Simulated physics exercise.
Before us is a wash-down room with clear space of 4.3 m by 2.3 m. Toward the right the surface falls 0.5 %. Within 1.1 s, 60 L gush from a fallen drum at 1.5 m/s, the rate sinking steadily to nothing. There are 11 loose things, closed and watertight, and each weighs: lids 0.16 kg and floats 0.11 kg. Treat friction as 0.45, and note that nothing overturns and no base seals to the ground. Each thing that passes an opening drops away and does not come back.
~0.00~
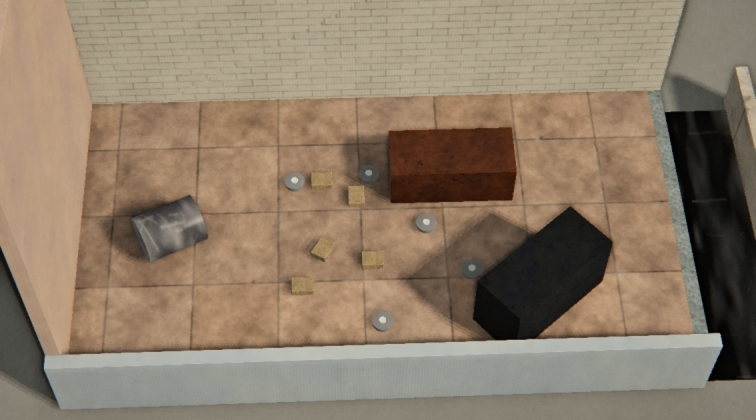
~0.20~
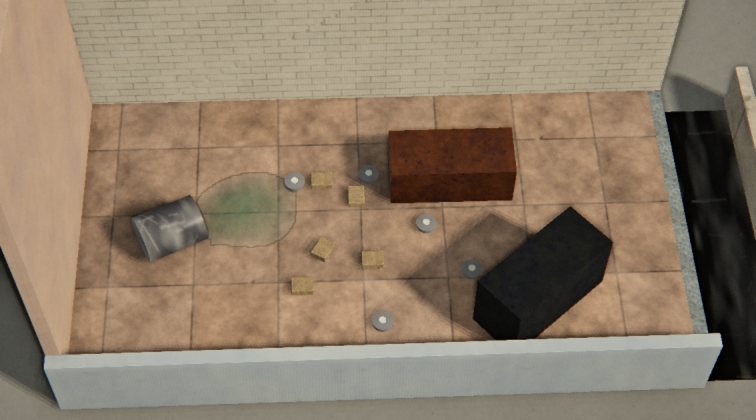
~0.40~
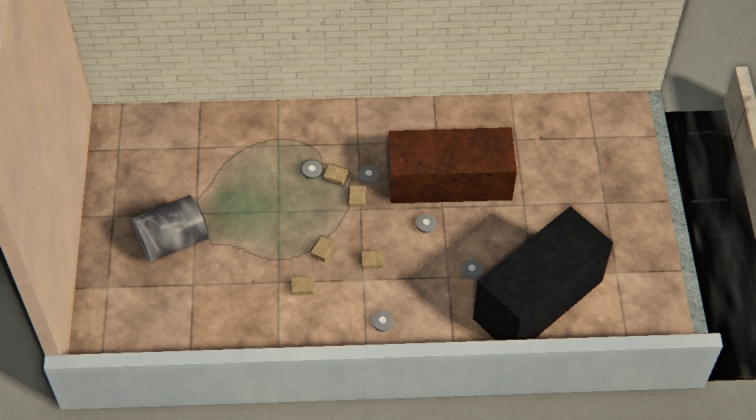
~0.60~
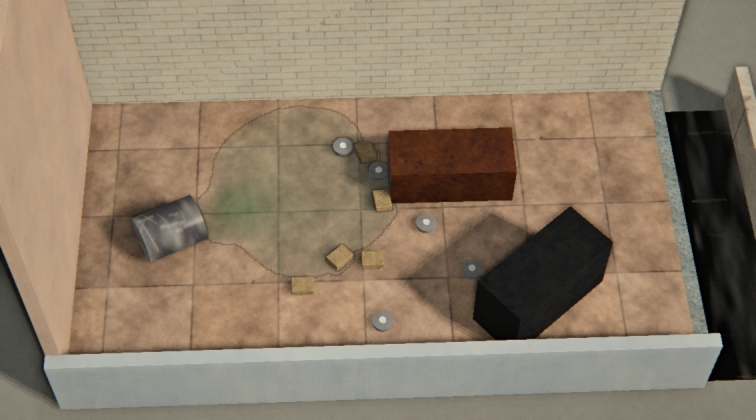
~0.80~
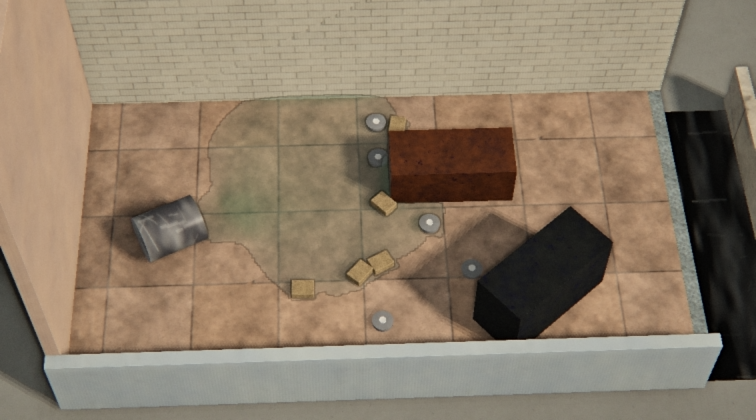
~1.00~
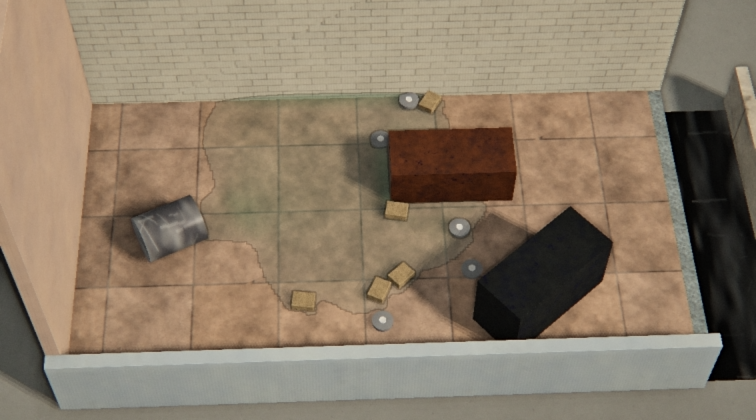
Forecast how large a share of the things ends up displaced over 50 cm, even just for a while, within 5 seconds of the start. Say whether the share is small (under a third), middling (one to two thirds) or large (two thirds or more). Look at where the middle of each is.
Large, two thirds or more.
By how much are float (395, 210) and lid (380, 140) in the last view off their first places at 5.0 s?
Washed out; washed out.
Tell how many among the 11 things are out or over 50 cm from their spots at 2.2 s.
The number by then is 7.
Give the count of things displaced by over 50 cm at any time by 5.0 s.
That gives 9.
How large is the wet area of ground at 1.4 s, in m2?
At that time the wet patch spans about 3.0 m2.
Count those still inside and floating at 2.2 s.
Just then, the number is 6.
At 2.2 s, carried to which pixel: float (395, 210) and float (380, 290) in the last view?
(565, 224) and (462, 347), roughly.
After 1.4 s 7 of 11 are over 50 cm from their spots; 4 afloat.
After 2.2 s 7 of 11 are over 50 cm from their spots; 6 afloat.
After 3.5 s 9 of 11 are over 50 cm from their spots; 5 afloat.
After 5.0 s 9 of 11 are over 50 cm from their spots, and 9 have been at some point; 3 afloat.
